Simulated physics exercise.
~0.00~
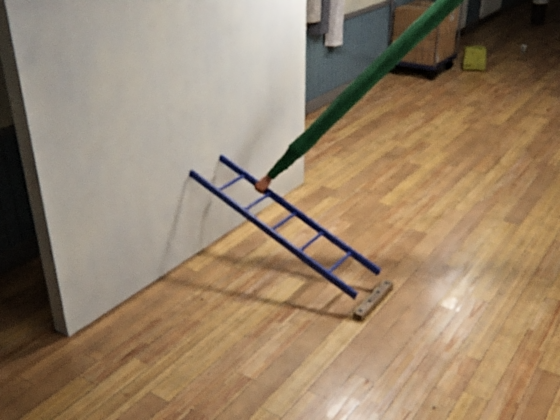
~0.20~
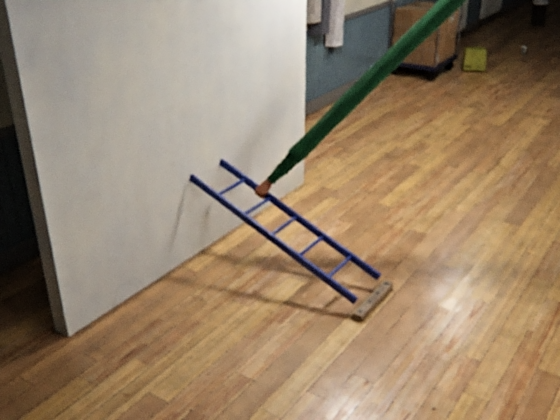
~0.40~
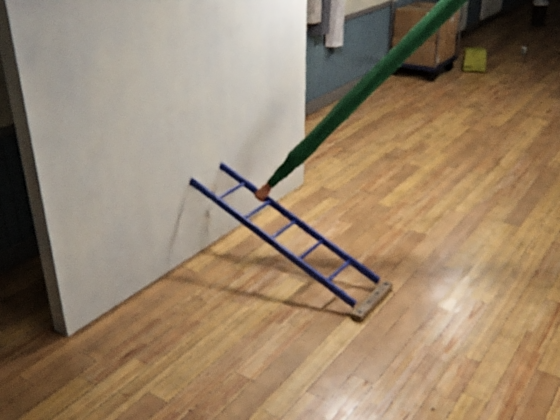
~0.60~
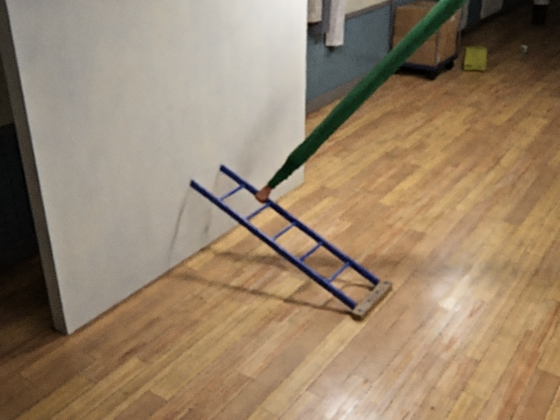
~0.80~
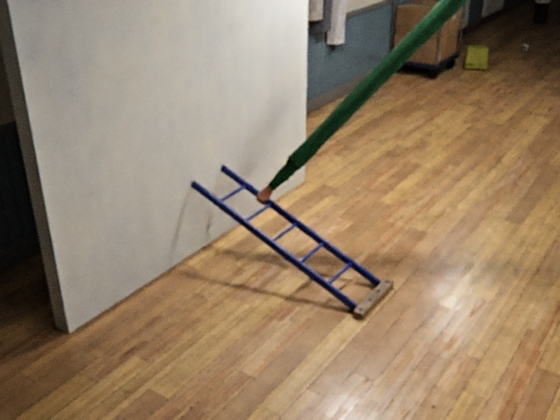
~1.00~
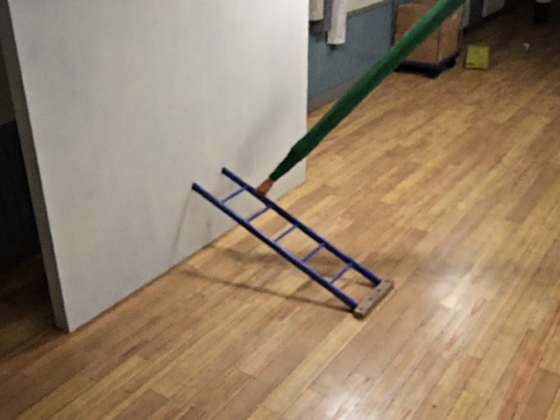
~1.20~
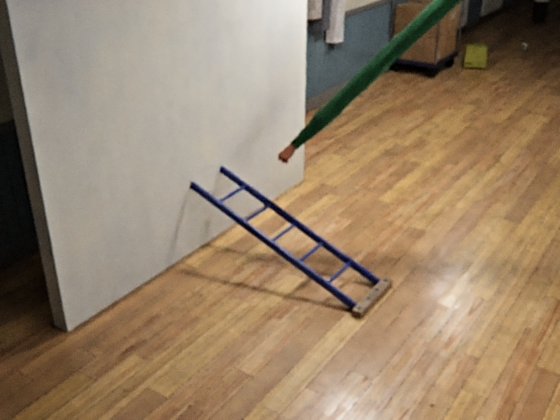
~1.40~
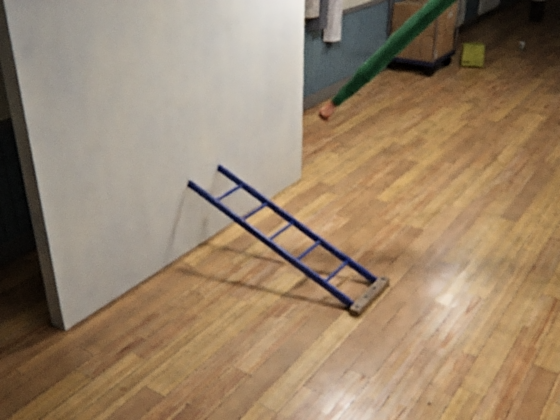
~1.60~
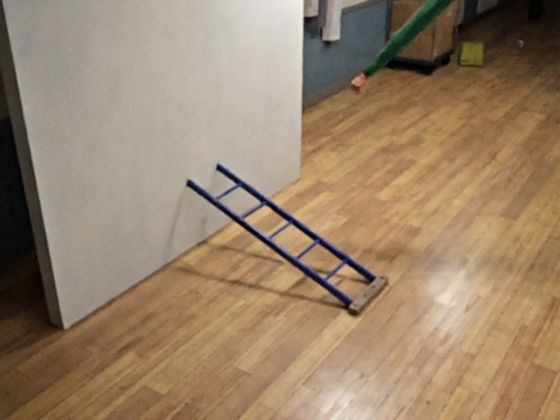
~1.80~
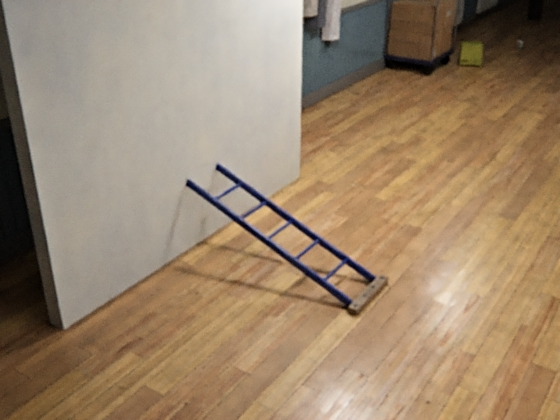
Green-sleeved hand letting go of a blue ladder-like gate leaning above a wooden floor batten and withdrawing, the gate staying propped.
